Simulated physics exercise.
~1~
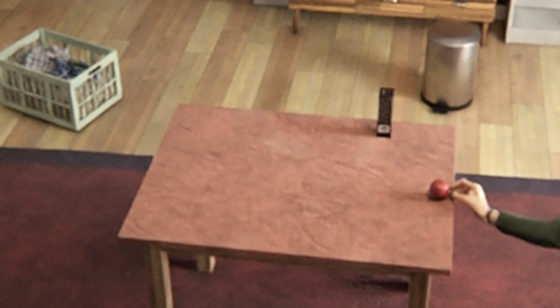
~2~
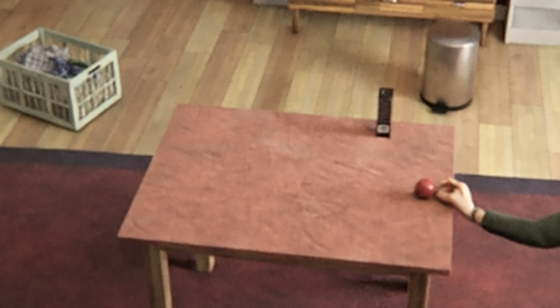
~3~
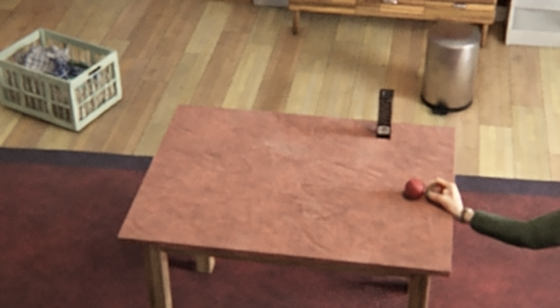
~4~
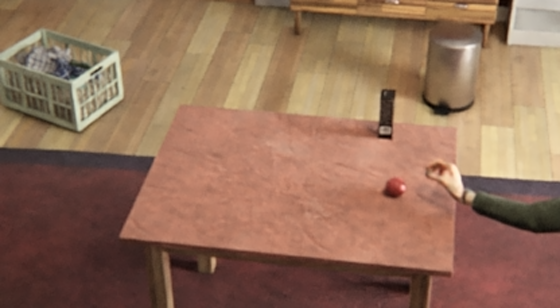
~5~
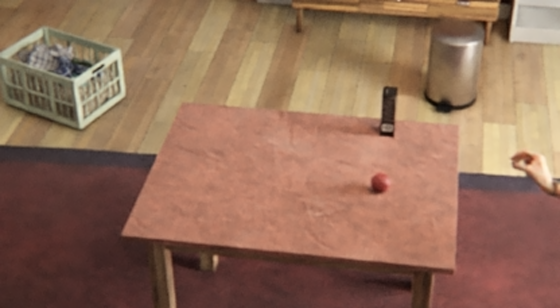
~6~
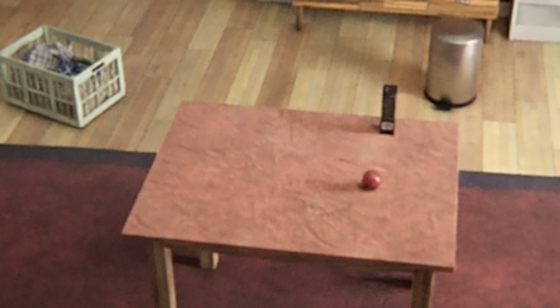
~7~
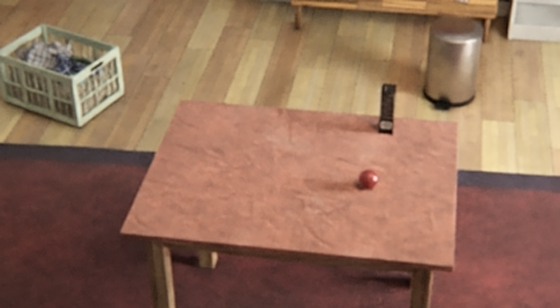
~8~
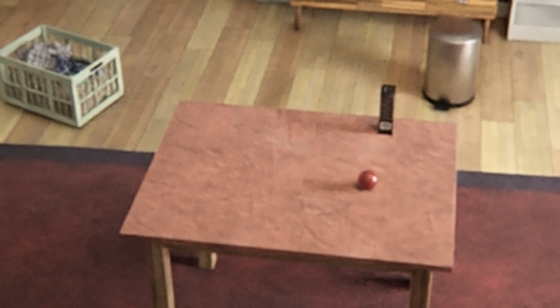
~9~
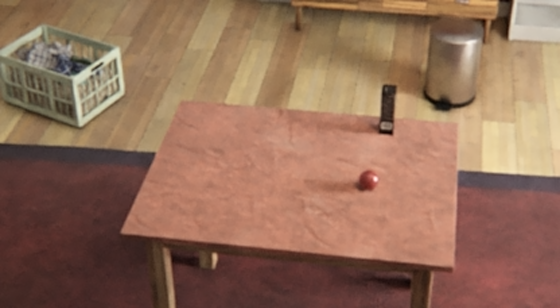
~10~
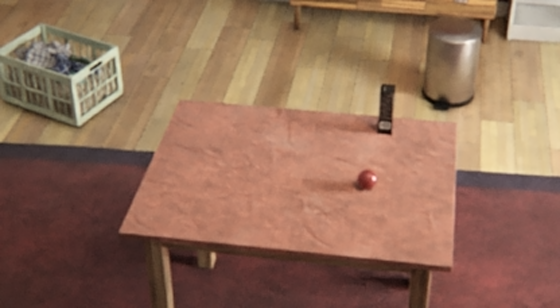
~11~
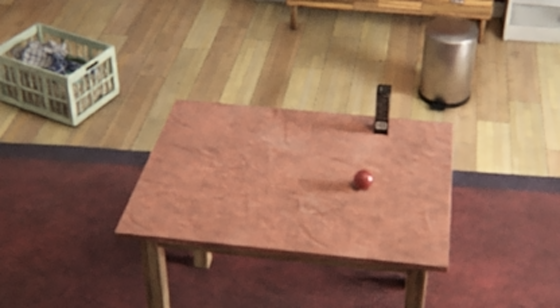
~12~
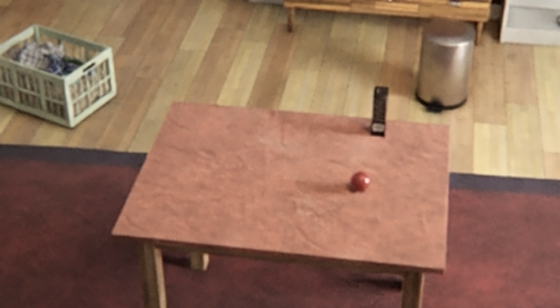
The clip shows a hand moving a red apple leftward across a reddish table, in front of an upright black carton, then letting go and drawing back out of view. The apple rolls a little farther left, slows and comes to rest on the tabletop, while the carton stays in place.
